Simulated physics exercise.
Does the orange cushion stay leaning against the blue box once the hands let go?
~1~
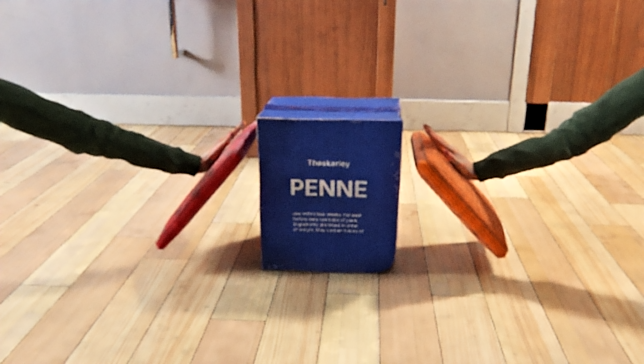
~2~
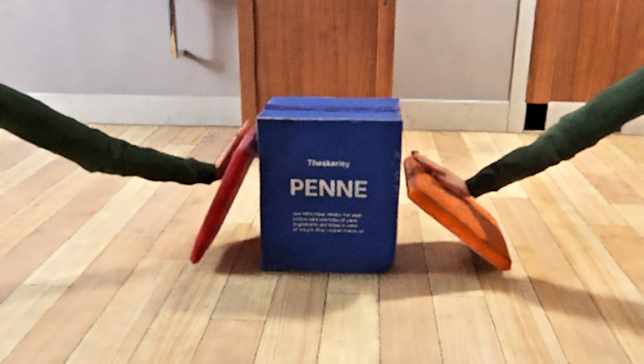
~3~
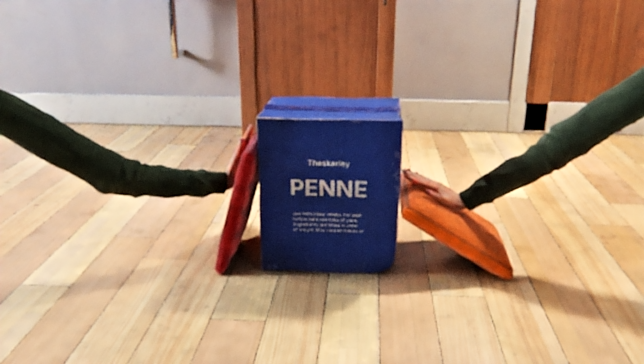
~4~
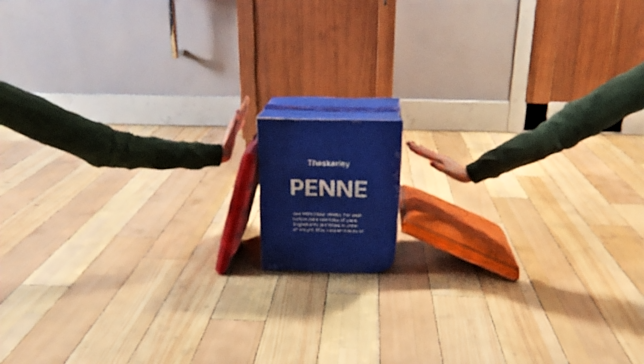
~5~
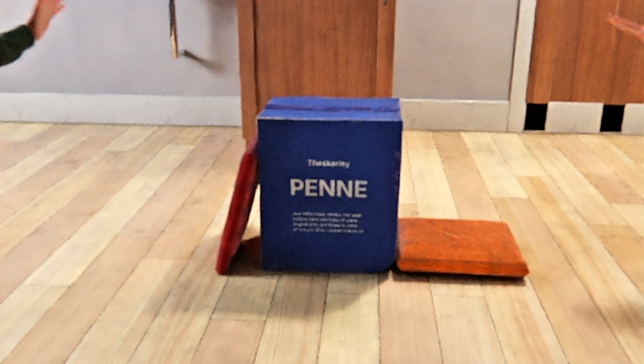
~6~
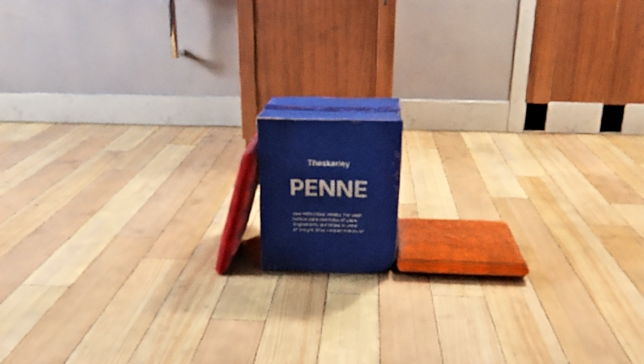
No, the orange cushion slips down and ends up lying flat on the floor beside the box, while the red pad stays propped up.
